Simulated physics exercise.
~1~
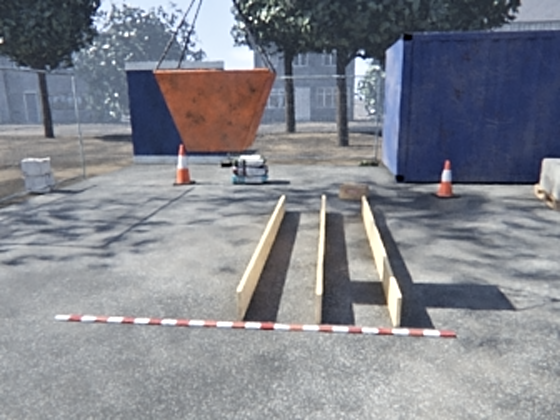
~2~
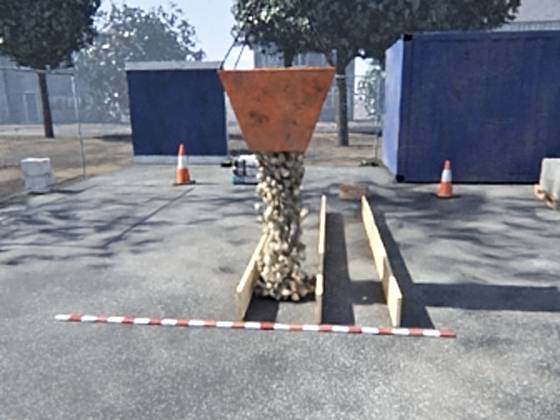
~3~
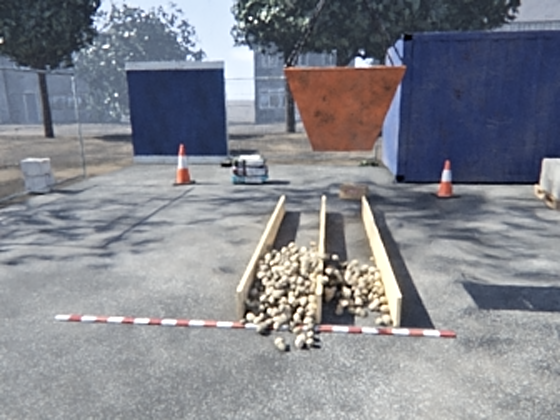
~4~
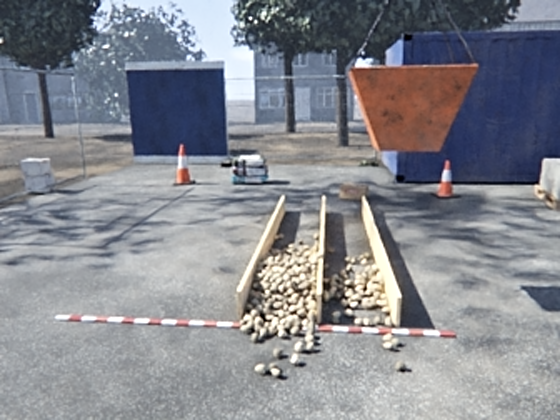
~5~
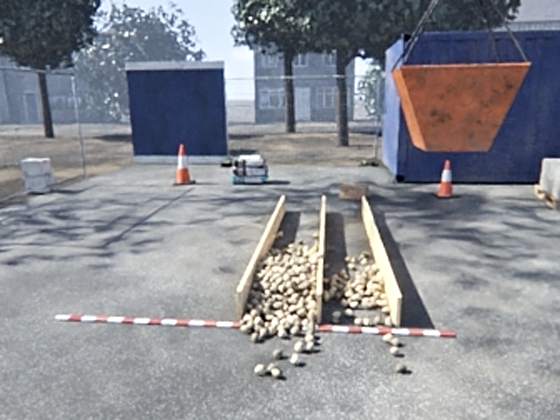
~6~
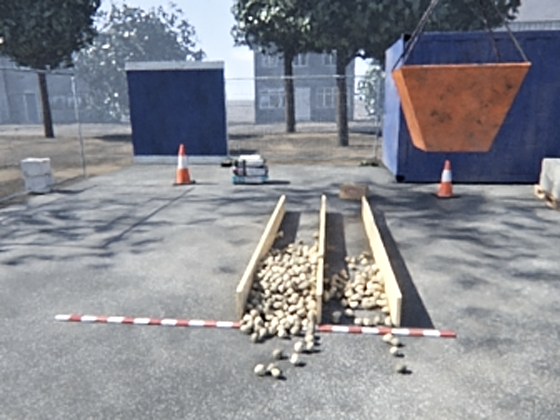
Orange skip moving right over a yard, dropping cobbles between wooden planks, most settling in the left bay, some in the right.
